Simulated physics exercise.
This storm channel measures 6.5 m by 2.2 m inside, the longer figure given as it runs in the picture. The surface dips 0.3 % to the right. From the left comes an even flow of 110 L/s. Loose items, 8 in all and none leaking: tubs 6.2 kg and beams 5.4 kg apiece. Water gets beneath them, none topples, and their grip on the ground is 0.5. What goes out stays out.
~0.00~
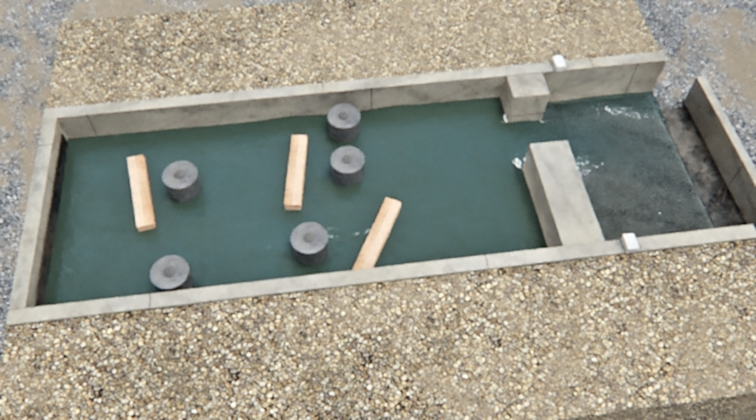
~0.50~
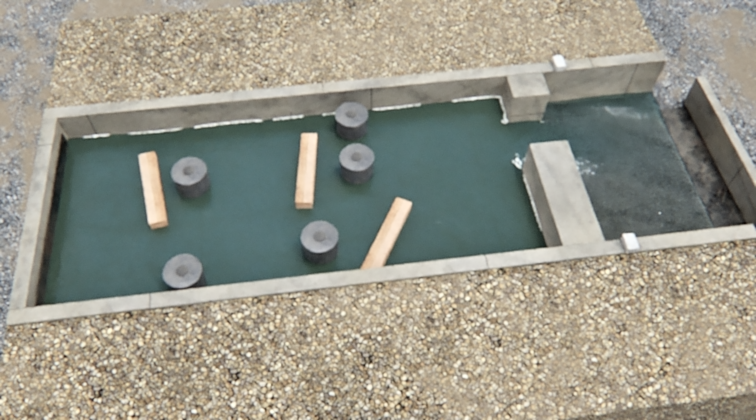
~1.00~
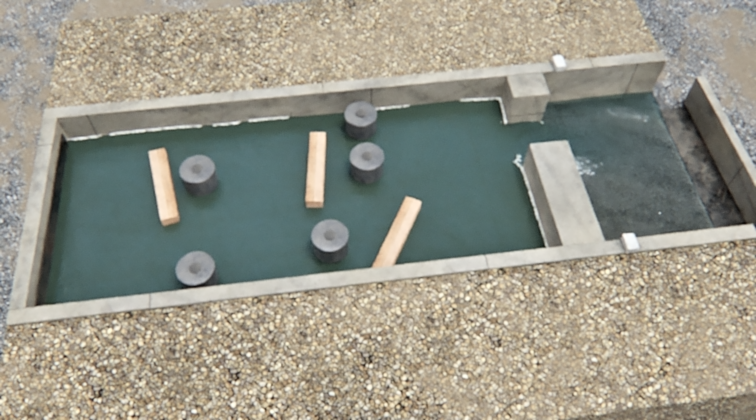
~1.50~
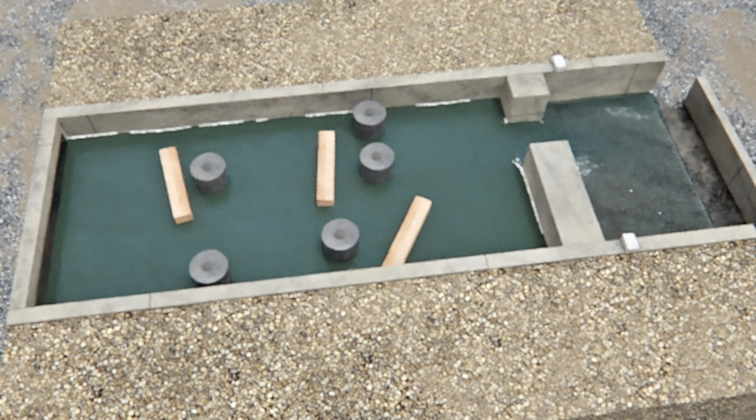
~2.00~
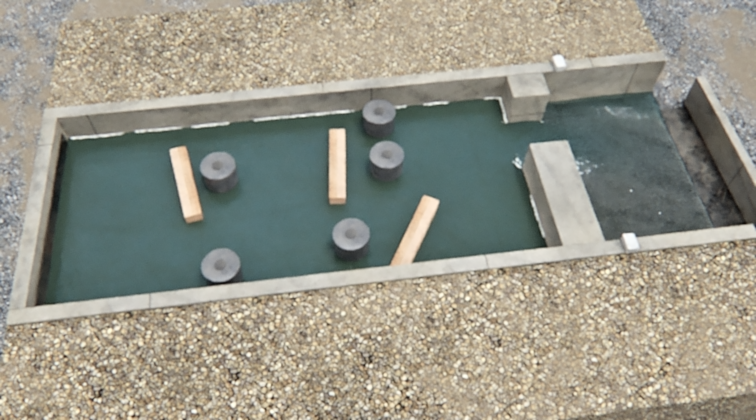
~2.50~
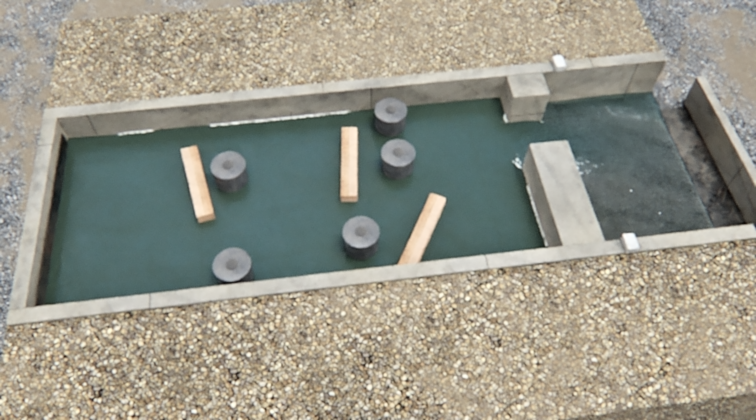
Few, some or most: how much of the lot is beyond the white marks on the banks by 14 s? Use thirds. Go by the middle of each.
Share: Less than a third.
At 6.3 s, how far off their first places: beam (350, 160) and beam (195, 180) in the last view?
In turn: 150 cm, 150 cm.
After 3.5 s 0 of 8 are over the mark; 8 afloat.
After 6.3 s 0 of 8 are over the mark; 8 afloat.
After 10.0 s 2 of 8 are over the mark; 6 afloat.
After 14.0 s 2 of 8 are over the mark; 6 afloat.
